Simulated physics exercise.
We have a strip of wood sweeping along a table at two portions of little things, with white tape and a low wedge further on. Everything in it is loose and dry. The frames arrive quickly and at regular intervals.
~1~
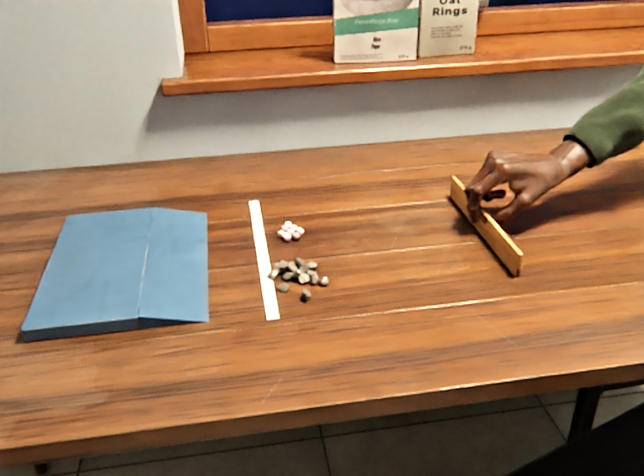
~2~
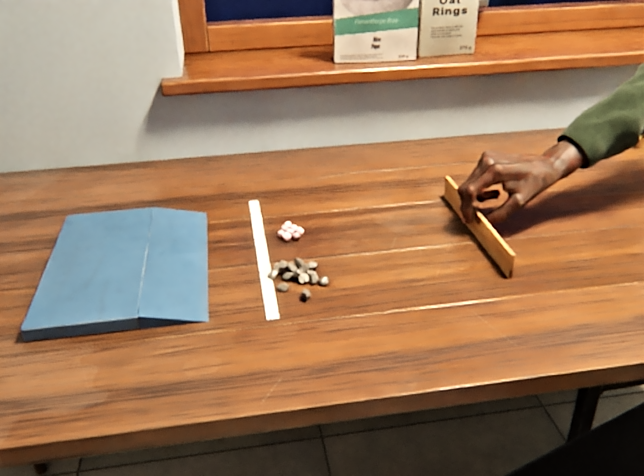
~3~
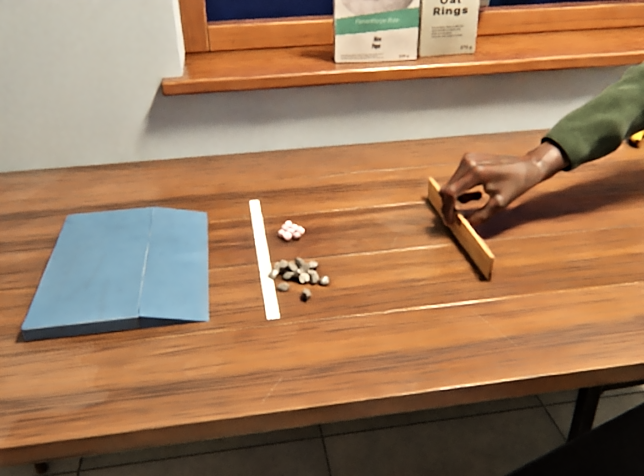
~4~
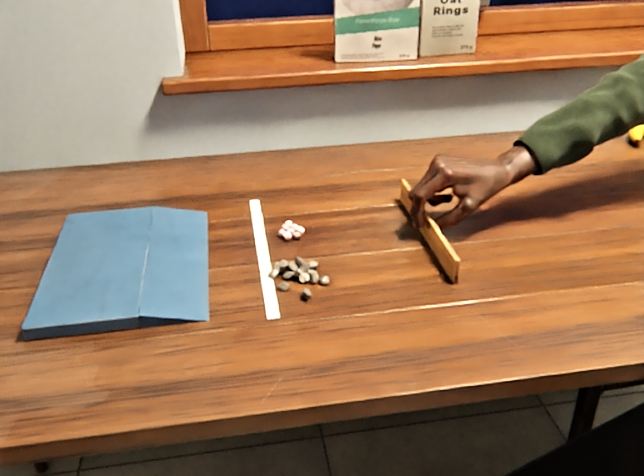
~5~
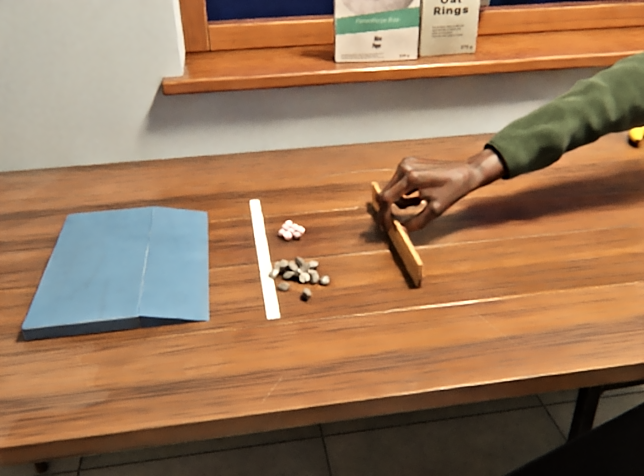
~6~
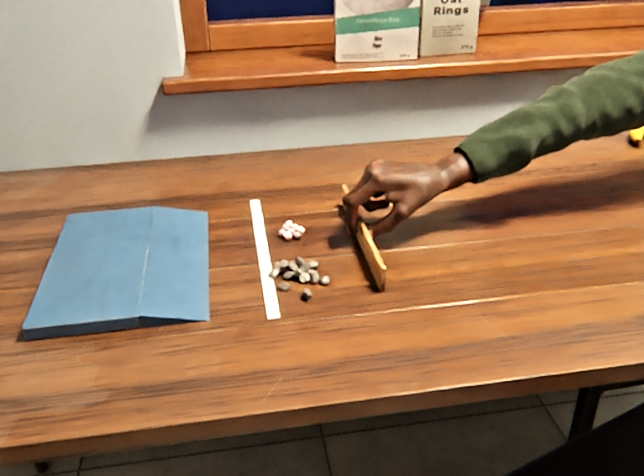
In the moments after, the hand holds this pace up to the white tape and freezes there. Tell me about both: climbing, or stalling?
Nearer portion: None on top; farther portion: At least some up.
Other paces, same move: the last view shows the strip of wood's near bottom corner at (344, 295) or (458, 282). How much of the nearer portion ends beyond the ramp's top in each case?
Roughly 20 % and 0 %.
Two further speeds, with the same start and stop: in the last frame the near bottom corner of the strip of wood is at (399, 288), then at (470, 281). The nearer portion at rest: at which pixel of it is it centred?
First try about (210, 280), second try about (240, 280).
Then, 0.11 s later than the last frame, strip of wood still moving, near (297, 227); nearer portion every one short of the ramp; farther portion every one short of the ramp.
Then, 0.23 s later than the last frame, strip of wood stopped at the white tape; nearer portion every one short of the ramp; farther portion roughly a quarter on the ramp, the larger part short of the ramp.
Then, 0.51 s later than the last frame, strip of wood stopped at the white tape; nearer portion roughly two thirds on the ramp, roughly a third short of the ramp; farther portion every one past the top.
When it is over, strip of wood stopped at the white tape; nearer portion not one past the top, roughly half on the ramp, roughly half short of the ramp; farther portion every one past the top.
